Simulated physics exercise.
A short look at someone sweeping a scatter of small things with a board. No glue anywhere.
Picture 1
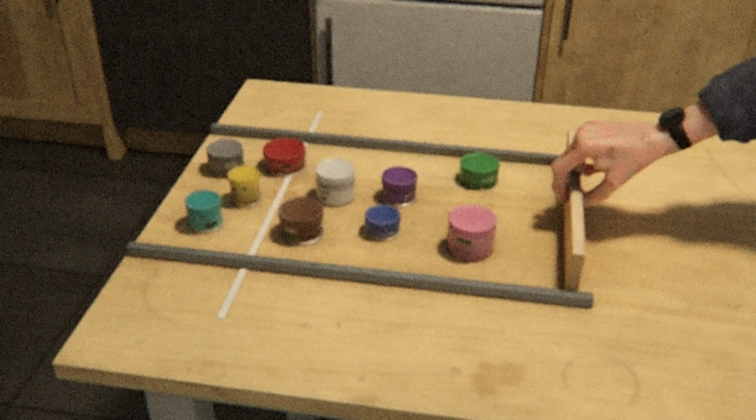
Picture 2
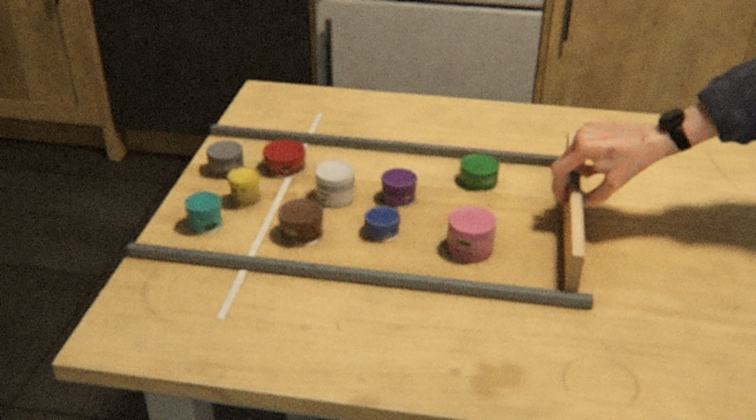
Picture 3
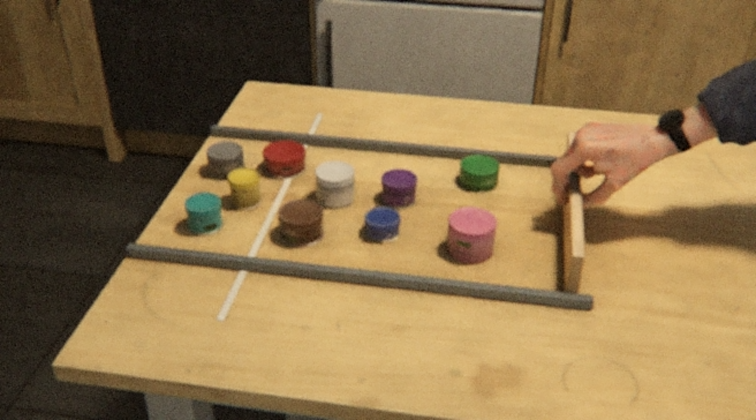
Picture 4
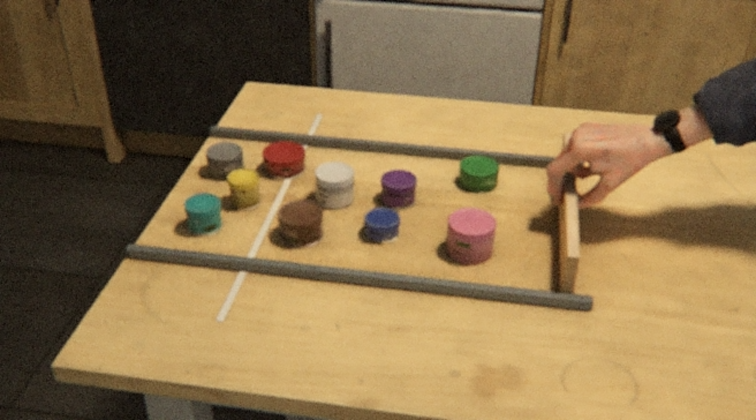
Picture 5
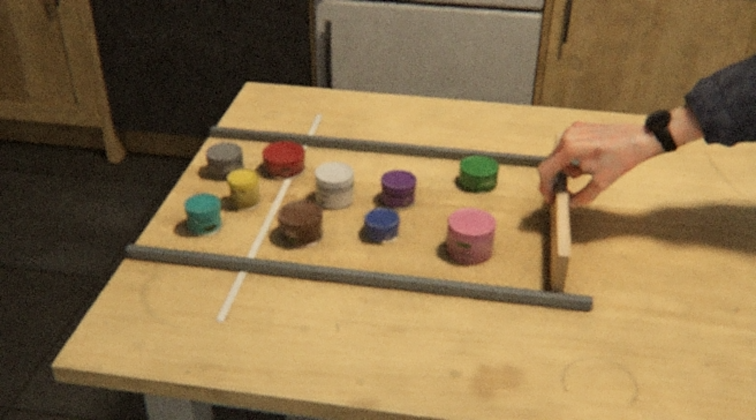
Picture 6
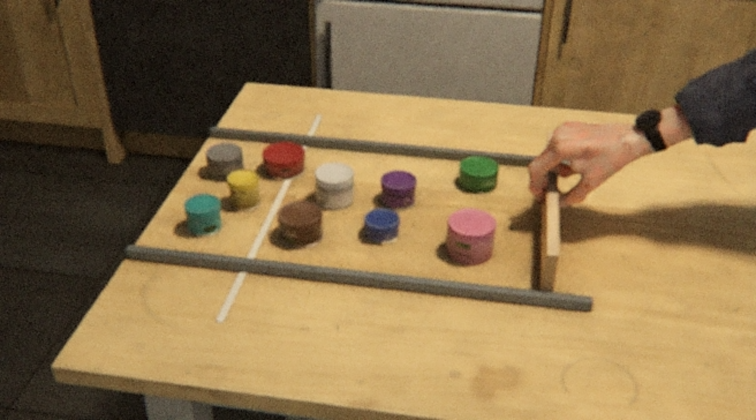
In a kitchen, a light wooden table is seen from above at an angle by a still camera, with cupboards behind. Small round tubs in grey, red, yellow, turquoise, white, brown, purple, blue, green and pink sit between two dark rails, some left of a pale tape strip. At the right, a hand with a dark wristband holds a wooden board still, then slides it slightly left, the tubs staying put.
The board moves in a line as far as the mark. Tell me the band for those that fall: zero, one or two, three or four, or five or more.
In the end the number that fall off is zero.
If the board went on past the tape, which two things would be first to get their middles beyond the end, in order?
They are the turquoise tin, then the grey tub.
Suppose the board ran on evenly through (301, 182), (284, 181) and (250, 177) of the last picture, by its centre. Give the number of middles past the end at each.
It would be 0, 0 and 2.
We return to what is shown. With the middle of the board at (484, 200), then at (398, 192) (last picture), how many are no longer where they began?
By then 2, and 4.
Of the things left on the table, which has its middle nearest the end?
It is the turquoise tin.
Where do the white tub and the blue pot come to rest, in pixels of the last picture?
First (231, 174), then (259, 199).
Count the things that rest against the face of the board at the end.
In contact: 4.
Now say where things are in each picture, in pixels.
In the first frame, grey tub (226, 158); turquoise tin (204, 212); yellow tin (245, 187); board (573, 205); tape (280, 196).
In the second frame, turquoise tin (204, 213); purple tin (399, 188).
In the third frame, yellow tin (245, 189); board (573, 208).
In the fourth frame, grey tub (225, 161); brown tin (301, 224).
In the fifth frame, turquoise tin (203, 215); green tub (479, 175).
In the sixth frame, grey tub (225, 162); turquoise tin (203, 216); yellow tin (244, 190); board (550, 207); tape (279, 200).
Soon after, none off yet; grey tub at rest near (225, 162); turquoise tin at rest near (203, 216); yellow tin at rest near (244, 190).
At rest, the number that fall off is zero.
